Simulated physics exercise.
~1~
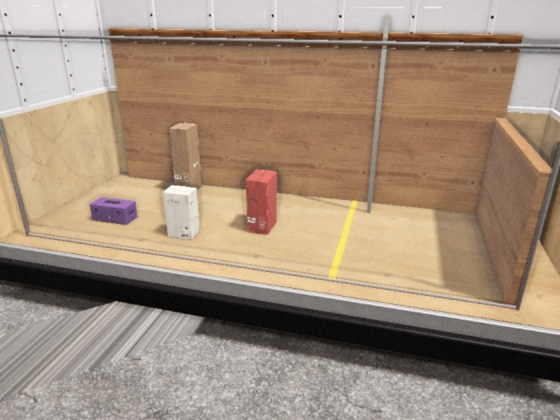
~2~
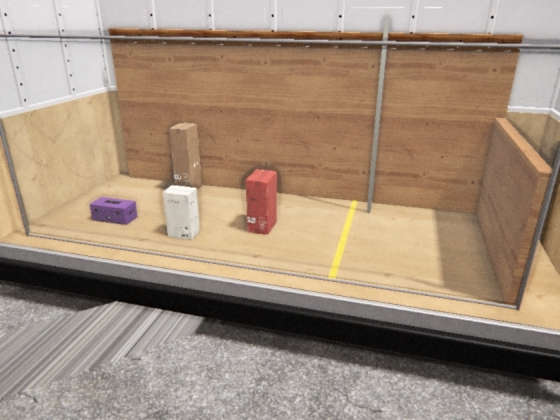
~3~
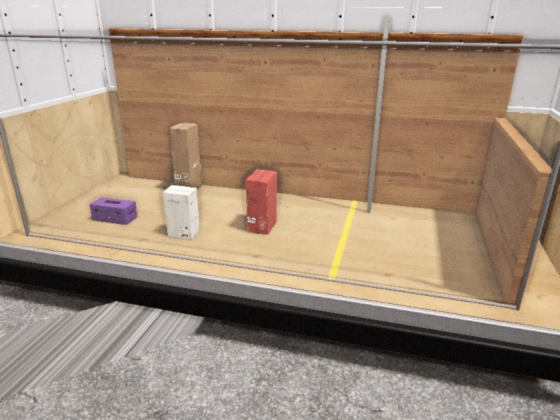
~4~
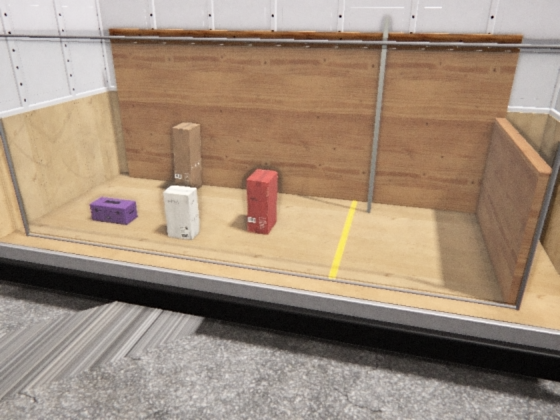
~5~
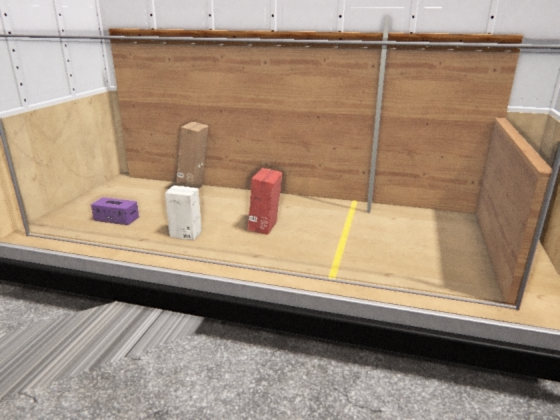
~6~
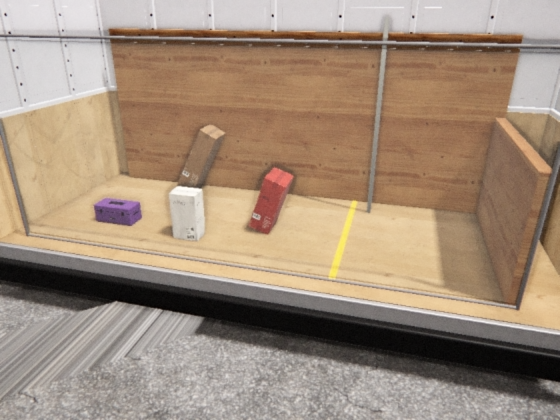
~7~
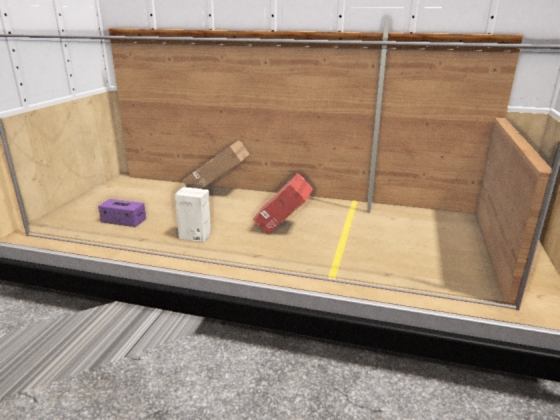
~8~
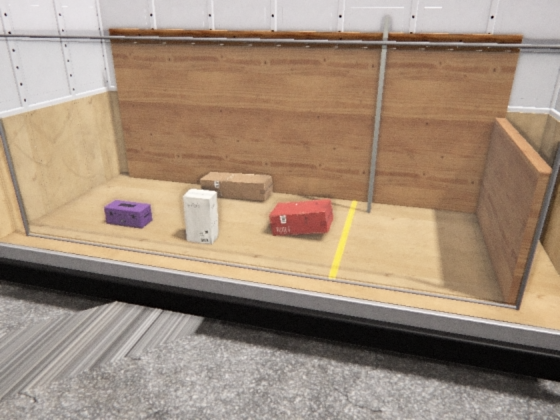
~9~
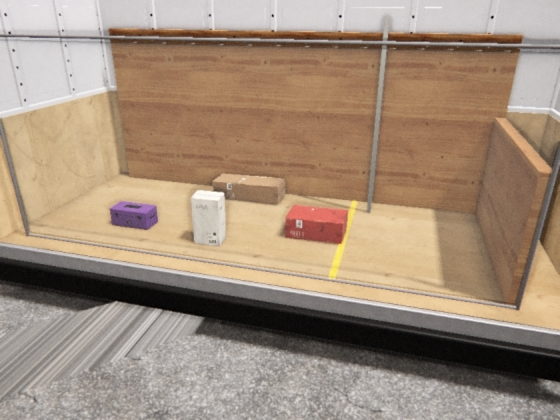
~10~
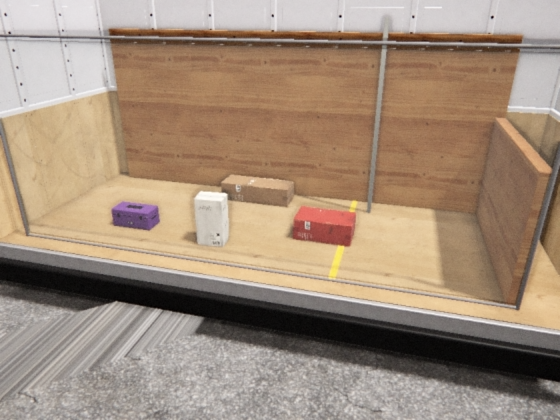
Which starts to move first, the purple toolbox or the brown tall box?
The brown tall box starts to move first, leaning to the right before the purple toolbox begins to slide.
